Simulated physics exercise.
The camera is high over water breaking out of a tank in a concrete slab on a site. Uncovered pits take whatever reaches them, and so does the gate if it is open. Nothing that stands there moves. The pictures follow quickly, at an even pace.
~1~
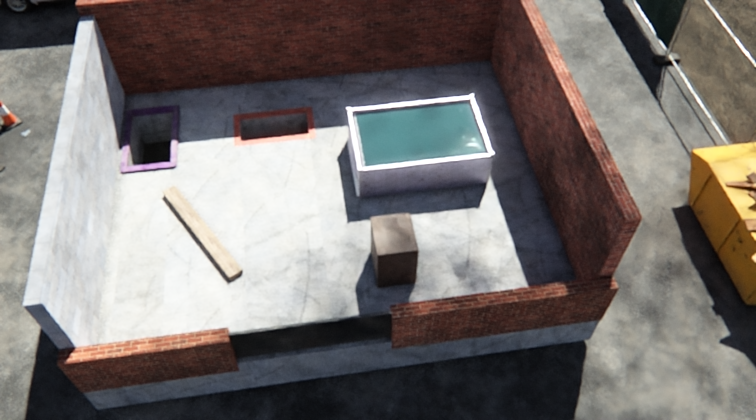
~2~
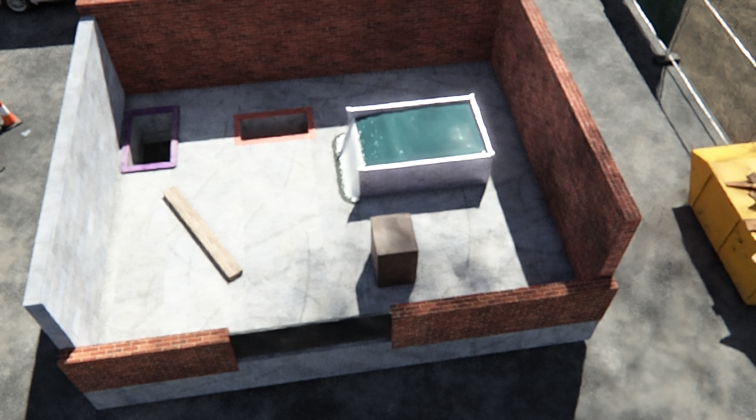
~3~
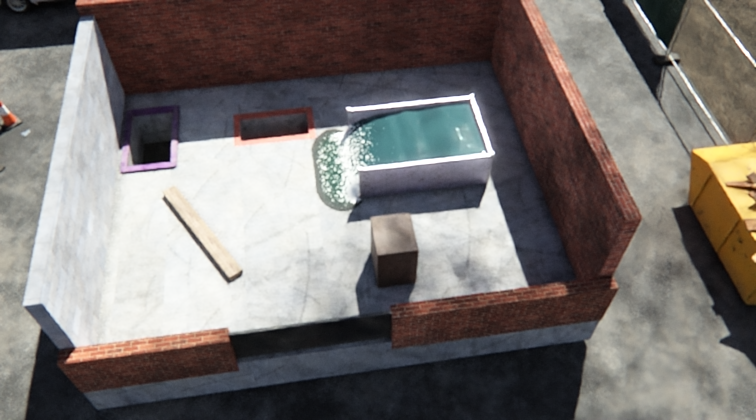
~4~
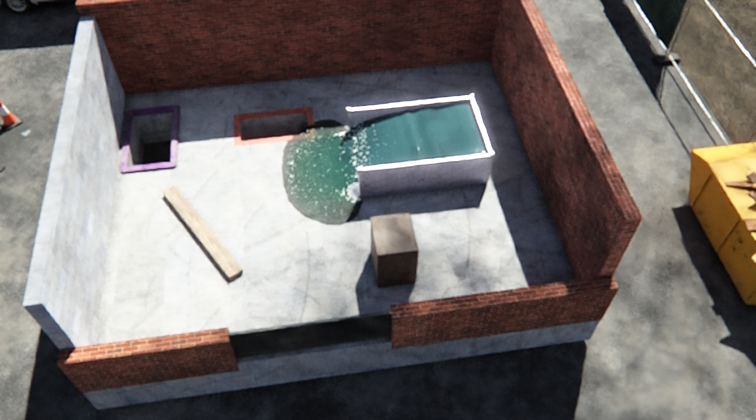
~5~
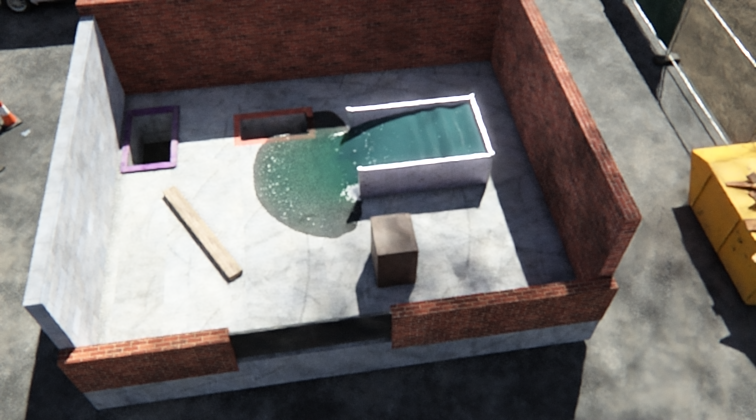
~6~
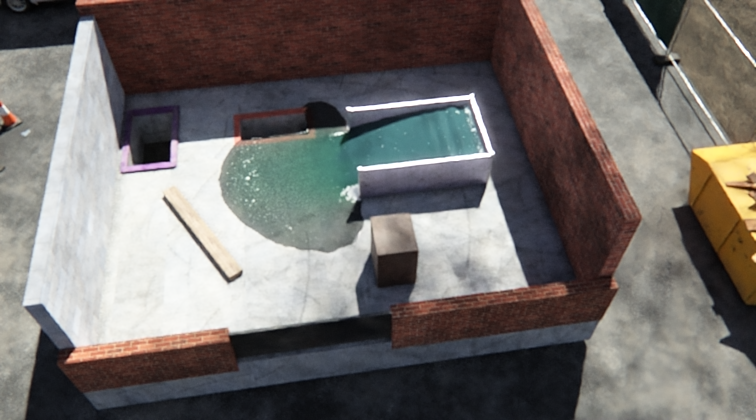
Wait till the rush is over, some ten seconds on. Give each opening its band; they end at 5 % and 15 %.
The gate takes under 5 %; the red pit takes over 15 %; the purple pit takes over 15 %.
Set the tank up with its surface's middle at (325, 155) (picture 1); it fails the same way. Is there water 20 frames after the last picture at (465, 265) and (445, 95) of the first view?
One after the other: No water, not flooded.
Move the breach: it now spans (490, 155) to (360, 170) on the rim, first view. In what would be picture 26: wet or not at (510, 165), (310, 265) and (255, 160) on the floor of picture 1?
In turn: Flooded, covered, clear.
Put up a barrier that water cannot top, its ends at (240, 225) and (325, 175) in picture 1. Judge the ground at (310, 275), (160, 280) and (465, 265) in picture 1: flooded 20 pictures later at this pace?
In that order: Covered, wet, not flooded.
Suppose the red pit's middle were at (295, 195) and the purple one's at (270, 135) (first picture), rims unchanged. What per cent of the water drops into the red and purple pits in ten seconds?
Roughly, in per cent: Red 45, purple 25.
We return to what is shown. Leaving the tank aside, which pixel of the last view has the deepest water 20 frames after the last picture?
Roughly at (95, 368).
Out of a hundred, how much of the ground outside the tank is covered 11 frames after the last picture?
I make it 35 per cent.
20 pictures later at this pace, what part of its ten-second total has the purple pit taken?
Roughly 65 per cent.
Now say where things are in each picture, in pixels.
The first picture shows the tank at (418, 135) is whole and still.
In the second picture, the front is at (358, 201), out from the gap at (357, 157).
In the third picture, water pours out at (357, 159) and has run to (335, 206).
In the fourth picture, water pours out at (357, 160) and has run to (294, 139).
In the fifth picture, the front is at (261, 194), out from the gap at (357, 160).
In the sixth picture, water pours out at (357, 161) and has run to (224, 178).
A moment on, water covers 25 % of the floor; the gate 0 %, the red pit 4 %, the purple pit 1 %.
Next, water covers 35 % of the floor; the gate 0 %, the red pit 9 %, the purple pit 4 %.
Then, water covers 45 % of the floor; the gate 0 %, the red pit 14 %, the purple pit 12 %.
Later, water covers 55 % of the floor; the gate 0 %, the red pit 18 %, the purple pit 17 %.
In the end, water covers 85 % of the floor; the gate 0 %, the red pit 22 %, the purple pit 17 %.
